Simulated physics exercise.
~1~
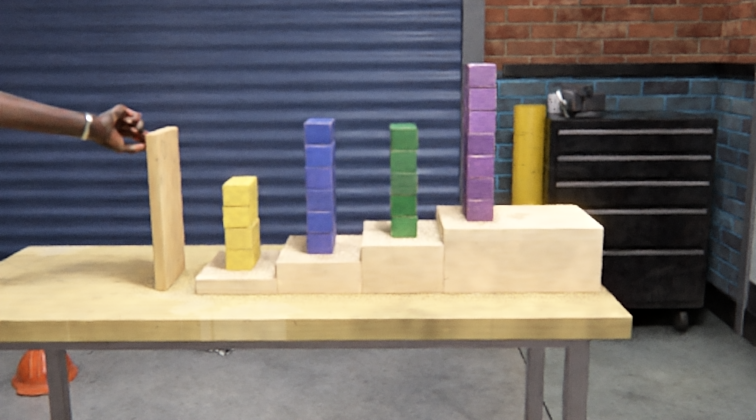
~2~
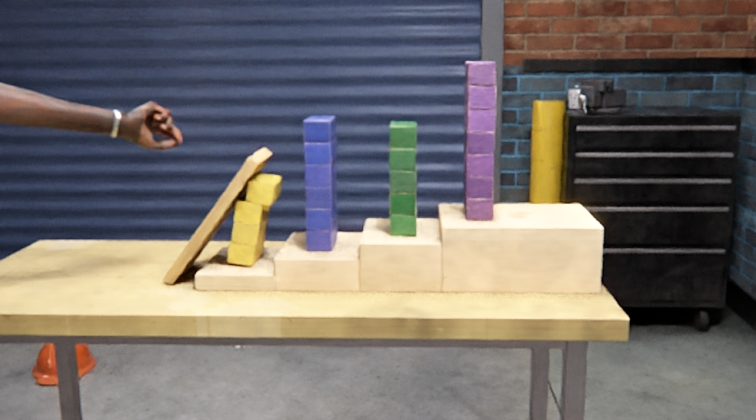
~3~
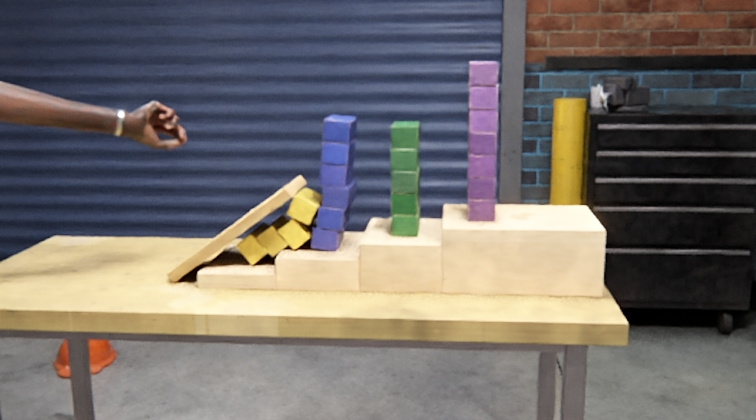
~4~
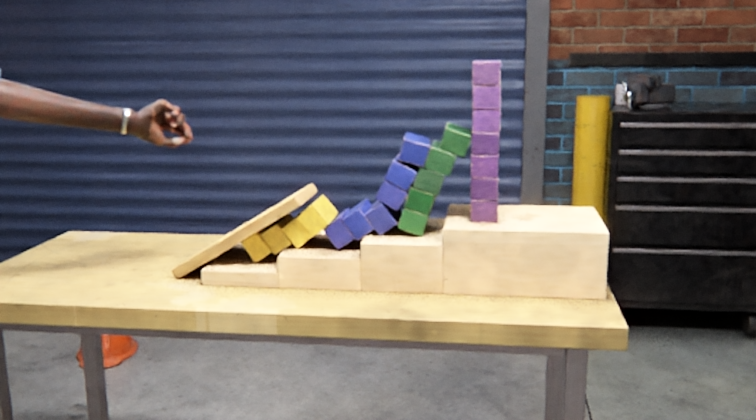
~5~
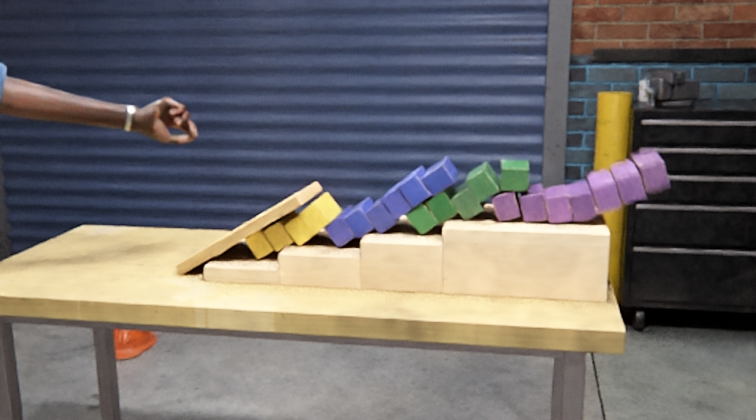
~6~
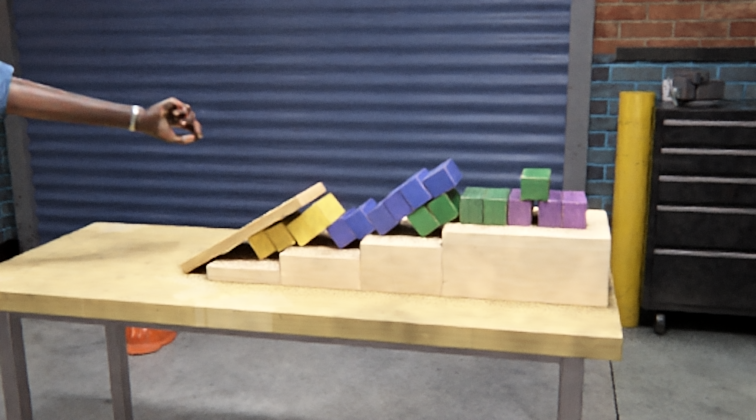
In a workshop with a blue roller shutter and a brick wall, a wooden table is seen from the front as the view drifts slightly sideways. An upright board stands left of yellow, blue, green and purple block stacks on pale steps rising to the right. A hand at the left tips the board rightward into the yellow stack, which topples against the blue one. Blue falls into green, and green into purple, which pitches over to the right. Finally, the board, yellow and blue blocks lean in slanting rows, while green and some purple blocks lie on the top step.
